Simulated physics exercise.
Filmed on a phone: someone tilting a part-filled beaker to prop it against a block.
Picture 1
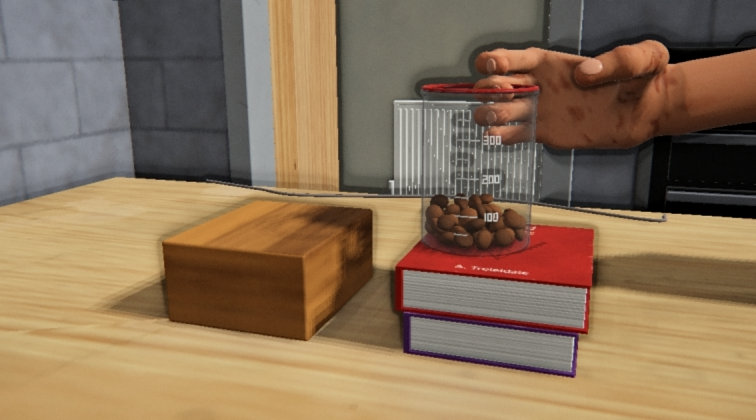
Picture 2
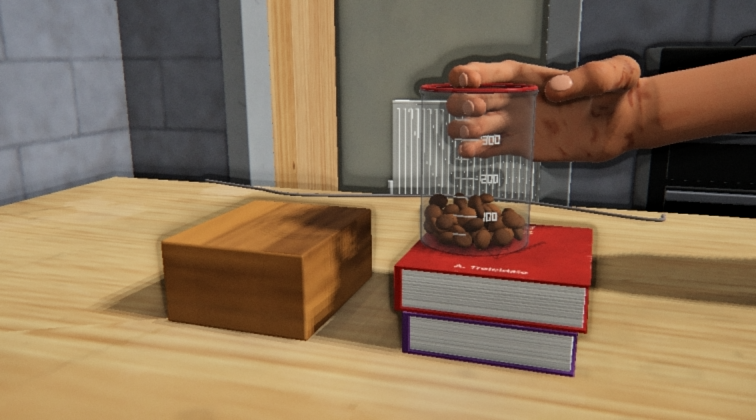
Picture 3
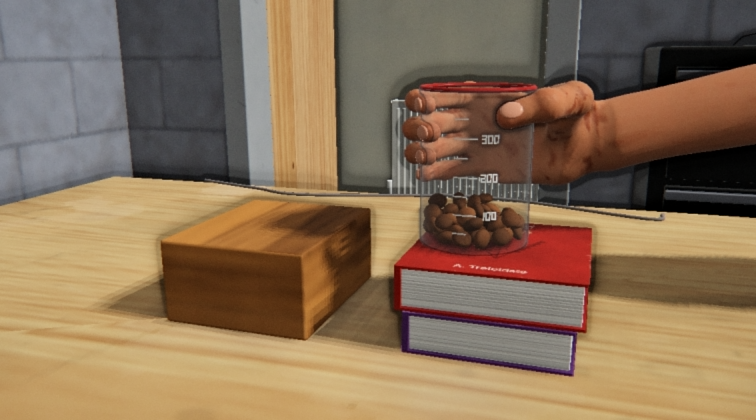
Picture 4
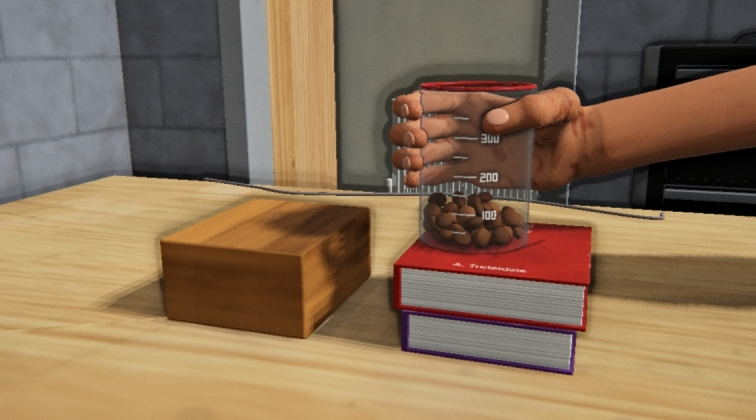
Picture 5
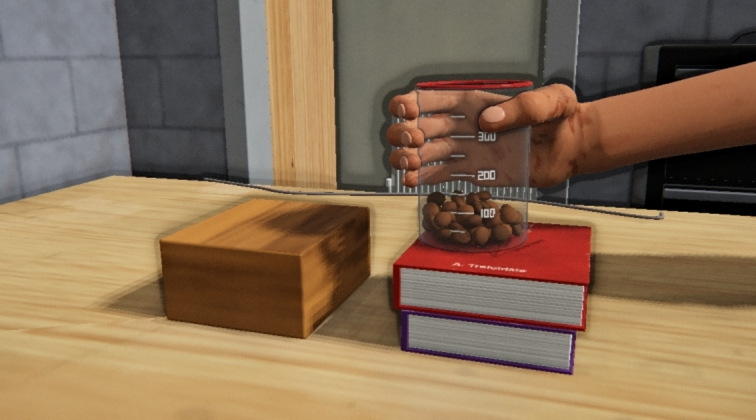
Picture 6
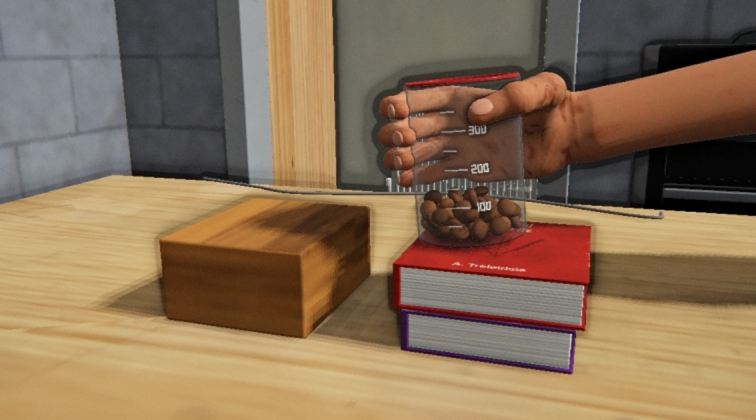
A hand reaching in to grip a clear beaker of brown kibble on two stacked books, then tilting it slightly left.
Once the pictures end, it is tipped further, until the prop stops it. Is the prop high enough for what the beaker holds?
In the end the load does not come out.
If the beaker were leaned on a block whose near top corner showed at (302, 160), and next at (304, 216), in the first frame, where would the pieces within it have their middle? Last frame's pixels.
Around (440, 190) in the first try, (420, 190) in the second.
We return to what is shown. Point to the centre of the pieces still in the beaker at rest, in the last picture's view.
Around (394, 205).
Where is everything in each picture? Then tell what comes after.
In the first frame, beaker at (477, 166), a quarter full of bits of dog kibble; block at (278, 261), its top about level with the beaker's foot.
In the second frame, beaker at (476, 165), upright; rim at (425, 87); top of the contents at (460, 206).
In the third frame, beaker at (475, 165), upright; rim at (424, 87); block at (277, 260).
In the fourth frame, beaker at (475, 164), upright; rim at (424, 86); top of the contents at (460, 204).
In the fifth frame, beaker at (473, 162), upright; rim at (420, 86); block at (276, 259).
In the sixth frame, beaker at (467, 158), leaning 6°; rim at (409, 85); block at (276, 259), its top about level with the beaker's foot.
Then, 0.56 s past the last view, the beaker leans 47°; everything is still inside.
Then, 1.06 s past the last view, the beaker leans 84°; everything is still inside.
Then, 1.48 s past the last view, the beaker rests on the block at 88°; everything is still inside.
Finally, the beaker rests on the block at 88°; everything is still inside.
